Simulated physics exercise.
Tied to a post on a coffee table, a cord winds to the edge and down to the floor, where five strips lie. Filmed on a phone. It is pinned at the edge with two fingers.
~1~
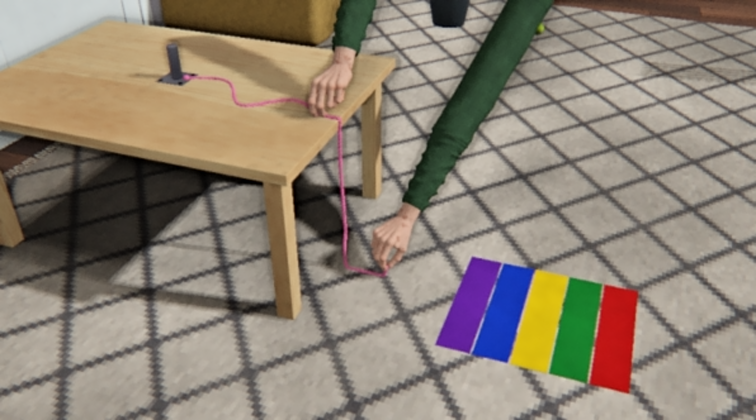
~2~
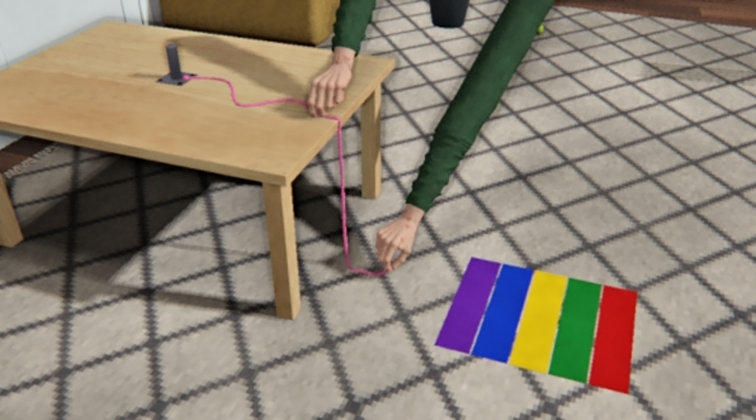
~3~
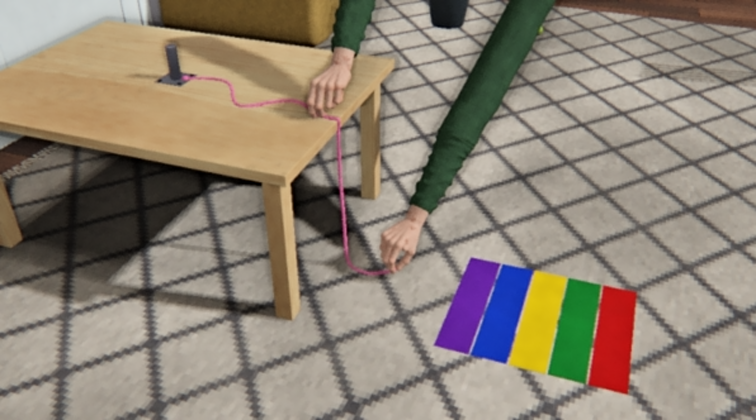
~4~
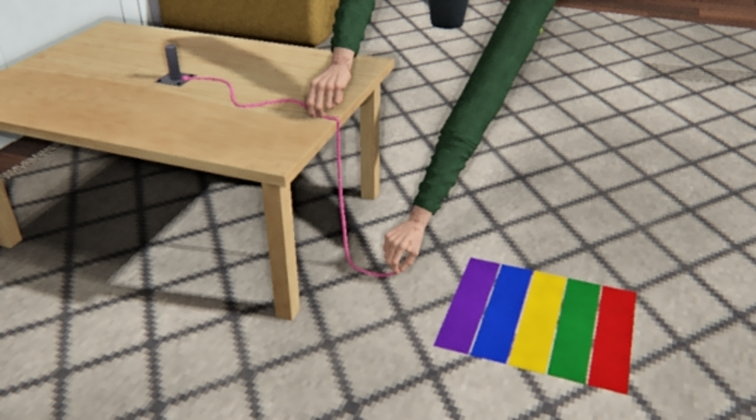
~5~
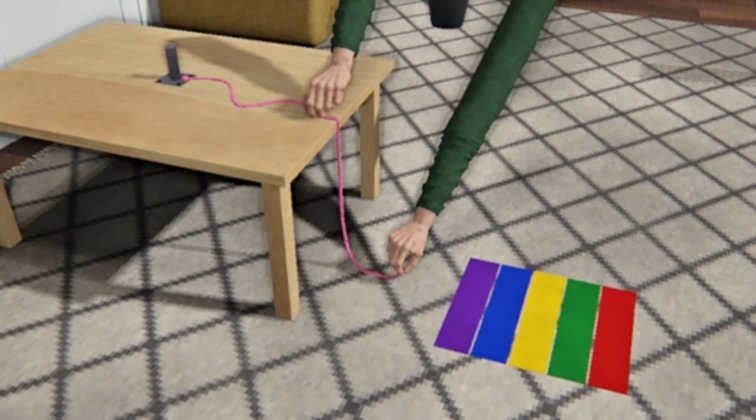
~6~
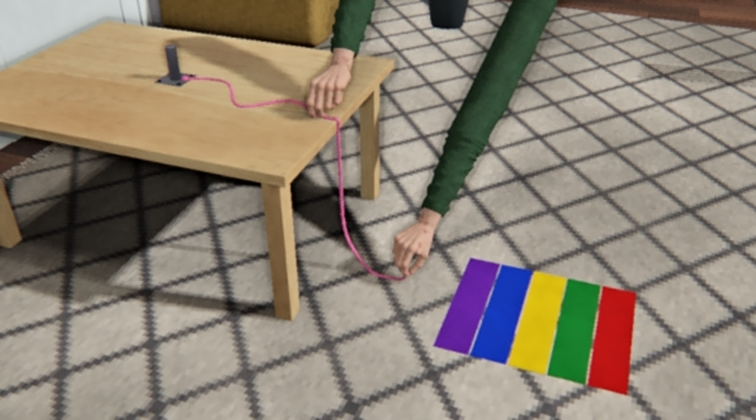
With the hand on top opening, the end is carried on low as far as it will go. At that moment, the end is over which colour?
Over yellow.
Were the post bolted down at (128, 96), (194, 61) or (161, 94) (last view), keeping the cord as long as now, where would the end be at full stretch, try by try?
About (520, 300), (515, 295) and (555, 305).
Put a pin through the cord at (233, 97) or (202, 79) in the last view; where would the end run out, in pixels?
Try by try: (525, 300), (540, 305).
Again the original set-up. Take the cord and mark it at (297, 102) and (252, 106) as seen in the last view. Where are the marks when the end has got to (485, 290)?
They end up at (321, 113) and at (281, 104).
A little later, end near (484, 290); over purple.
Next, end near (522, 299); over blue.
When it is tight, end near (544, 304); over yellow. Over yellow.
